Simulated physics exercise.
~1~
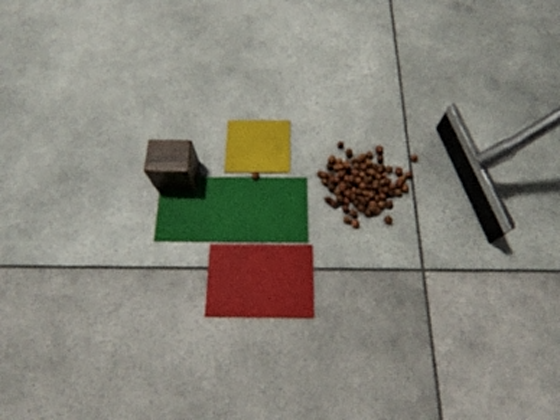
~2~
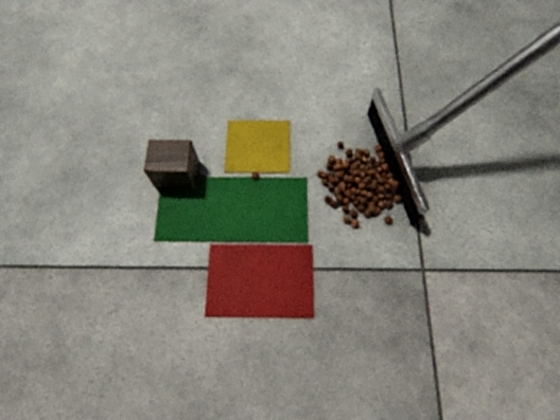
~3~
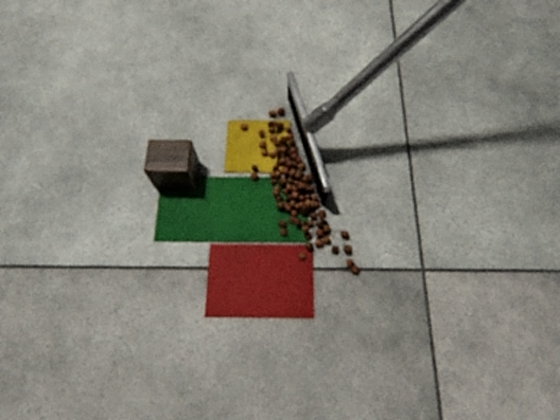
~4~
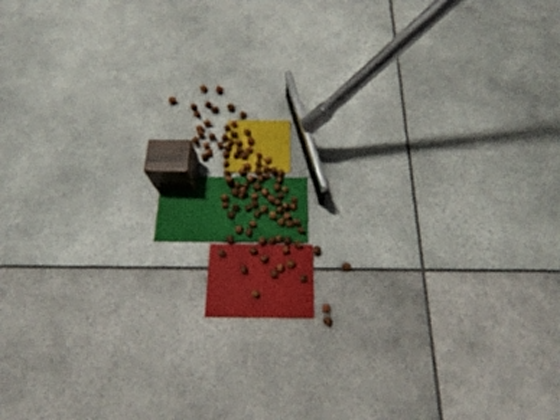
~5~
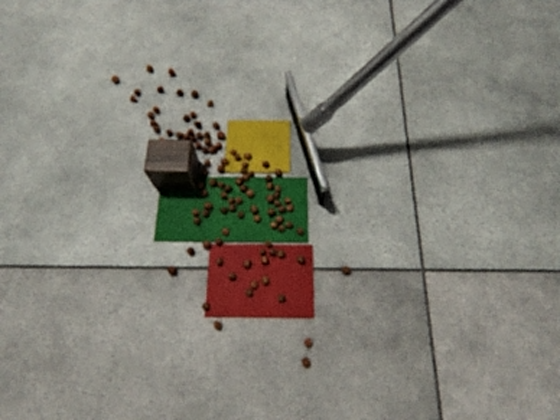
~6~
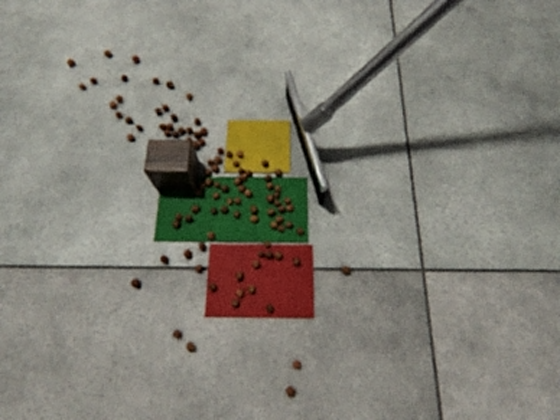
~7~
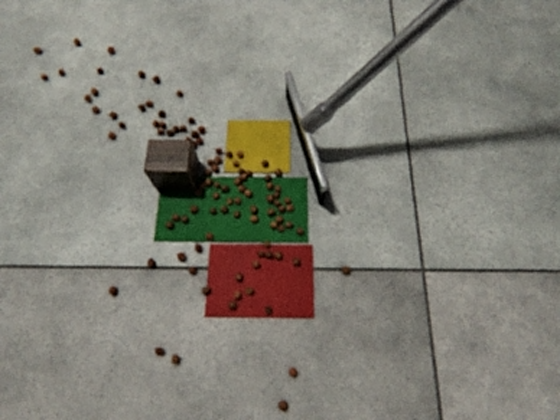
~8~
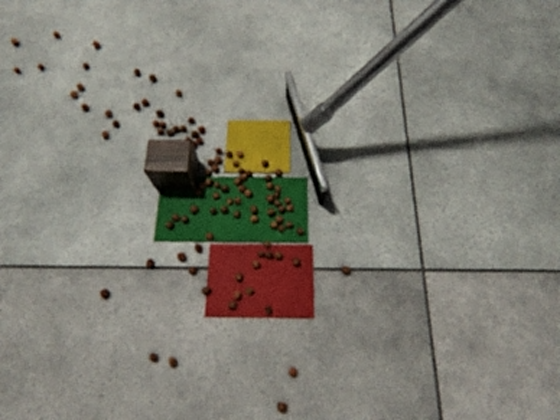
On a grey tiled floor, a loose pile of hazelnuts sits to the right of yellow, green and red mats, with a dark block standing at the green mat's upper left corner. A long-handled squeegee moves in from the right and reaches the pile. It pushes the nuts left onto the edges of the yellow and green mats, then stops. The nuts keep rolling, spreading over all three mats and past the block. They end widely scattered, many on the green mat, fewer on the red and yellow, and many on bare floor.
